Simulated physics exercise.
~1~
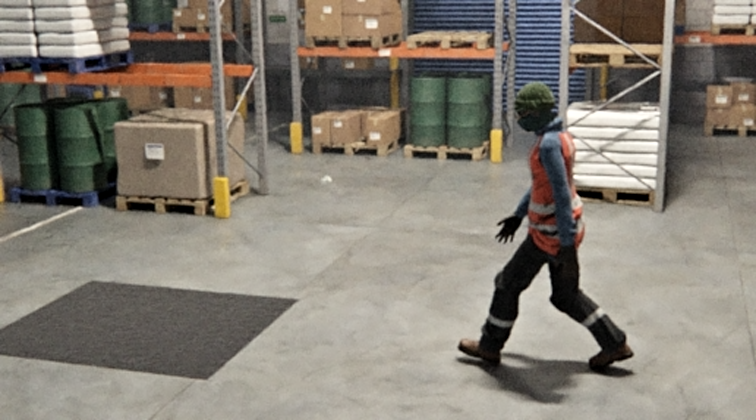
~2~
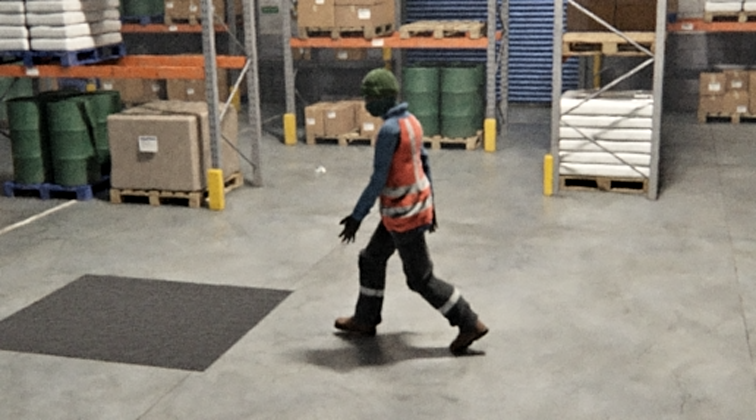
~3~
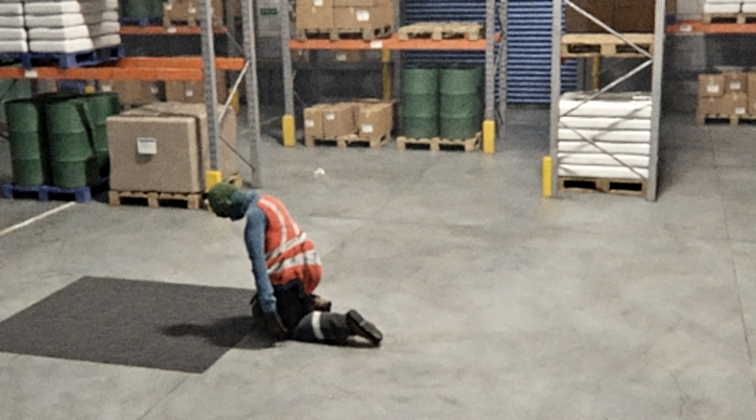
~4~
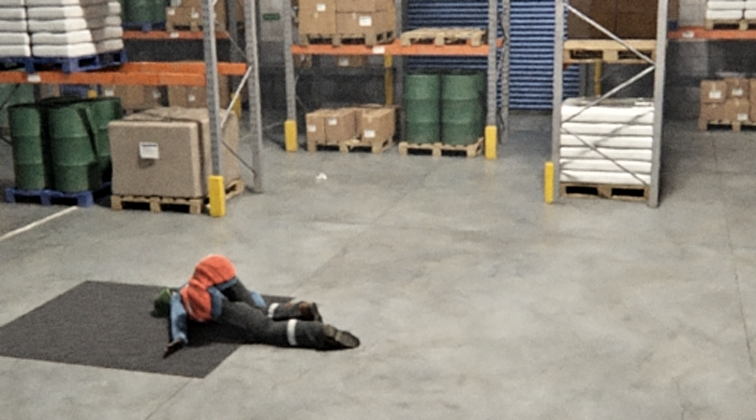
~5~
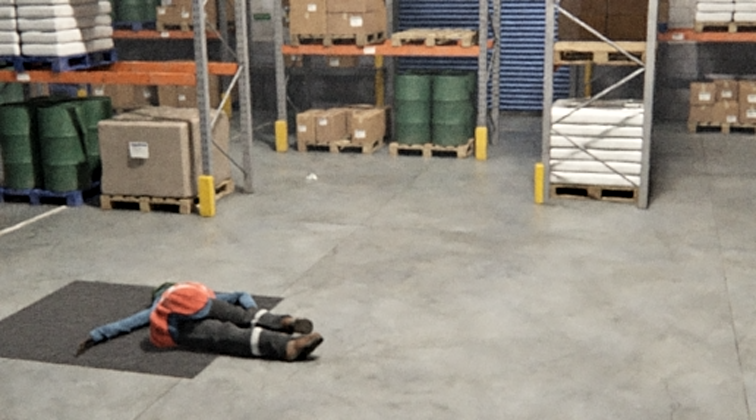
A shopper in an orange vest walks left, drops kneeling, and collapses onto the black mat.
